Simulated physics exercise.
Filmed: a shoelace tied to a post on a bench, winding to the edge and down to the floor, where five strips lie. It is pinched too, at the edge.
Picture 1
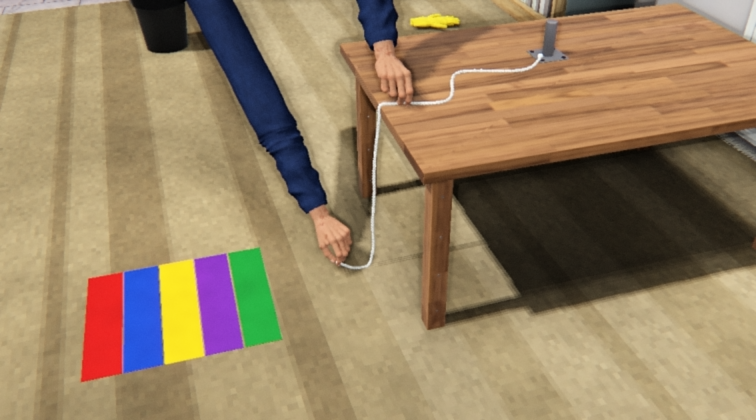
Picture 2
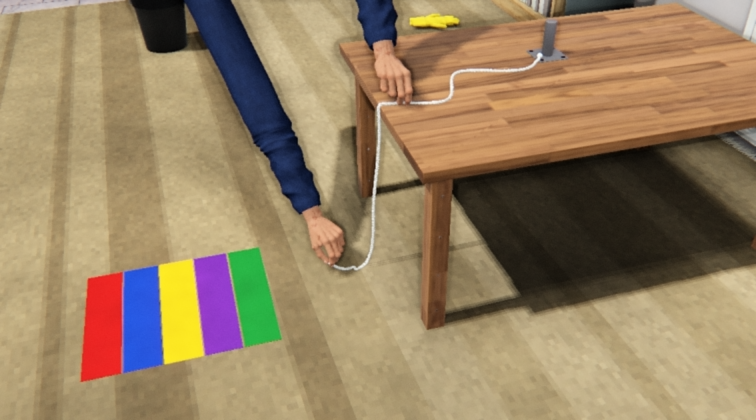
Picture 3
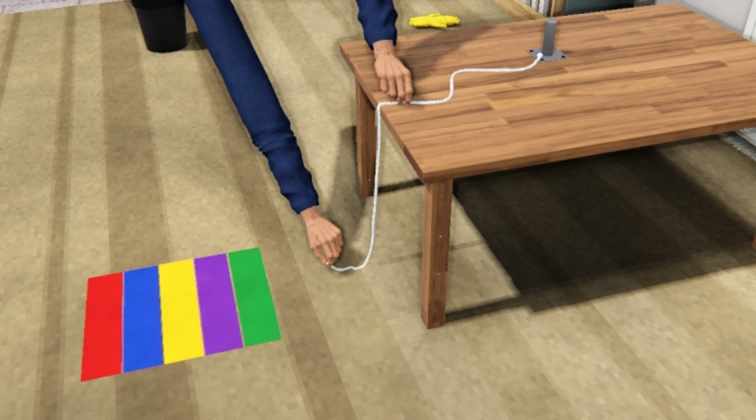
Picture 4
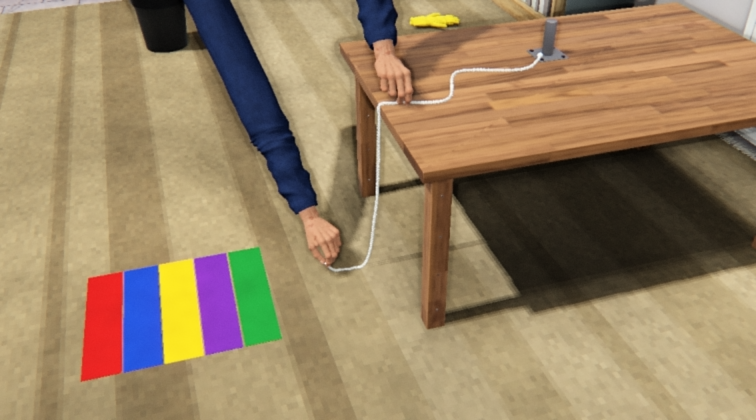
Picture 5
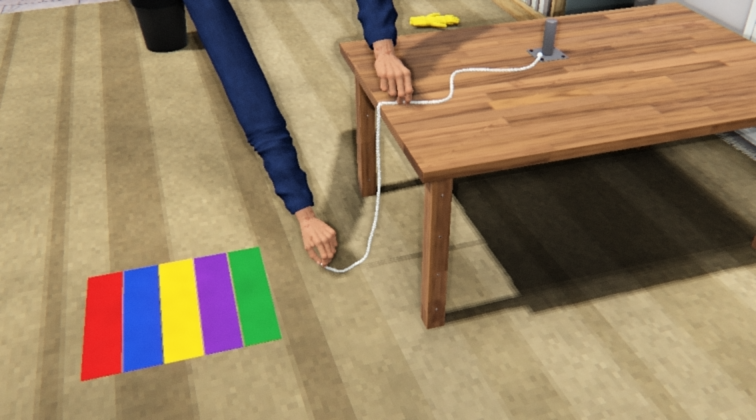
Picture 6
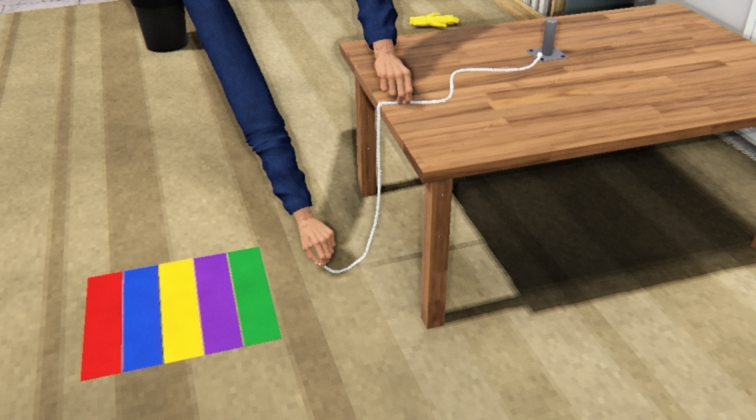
A hand holding a white cord's end near the floor shifts slightly left toward colored strips.
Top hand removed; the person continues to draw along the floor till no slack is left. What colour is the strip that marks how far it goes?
That strip is yellow.
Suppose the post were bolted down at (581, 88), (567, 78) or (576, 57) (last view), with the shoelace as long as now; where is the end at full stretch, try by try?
Close to (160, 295), (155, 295) and (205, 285) in that order.
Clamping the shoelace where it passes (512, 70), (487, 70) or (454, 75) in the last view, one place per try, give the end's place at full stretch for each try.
Estimated pixels in sequence: (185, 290), (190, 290) and (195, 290).
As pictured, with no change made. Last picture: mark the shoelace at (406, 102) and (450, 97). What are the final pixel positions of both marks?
First point (364, 116), second point (404, 94).
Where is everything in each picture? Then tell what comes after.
In the first frame, end (337, 262); green (260, 325); purple (222, 332); yellow (183, 340); blue (143, 349); red (102, 357).
In the second frame, end (330, 263); shoelace through (529, 68) (459, 72) (440, 102) (379, 124) (375, 190) (372, 249).
In the third frame, end (328, 263).
In the fourth frame, end (326, 263); shoelace through (529, 67) (459, 72) (441, 102) (379, 123) (377, 189) (370, 249).
In the fifth frame, end (322, 264).
In the sixth frame, end (320, 264); shoelace through (529, 67) (459, 71) (440, 101) (379, 123) (379, 189) (368, 249).
A little later, end near (232, 281); over purple.
Next, end near (196, 288); over purple.
When it is tight, end near (174, 292); over yellow. It gets as far as the yellow strip.
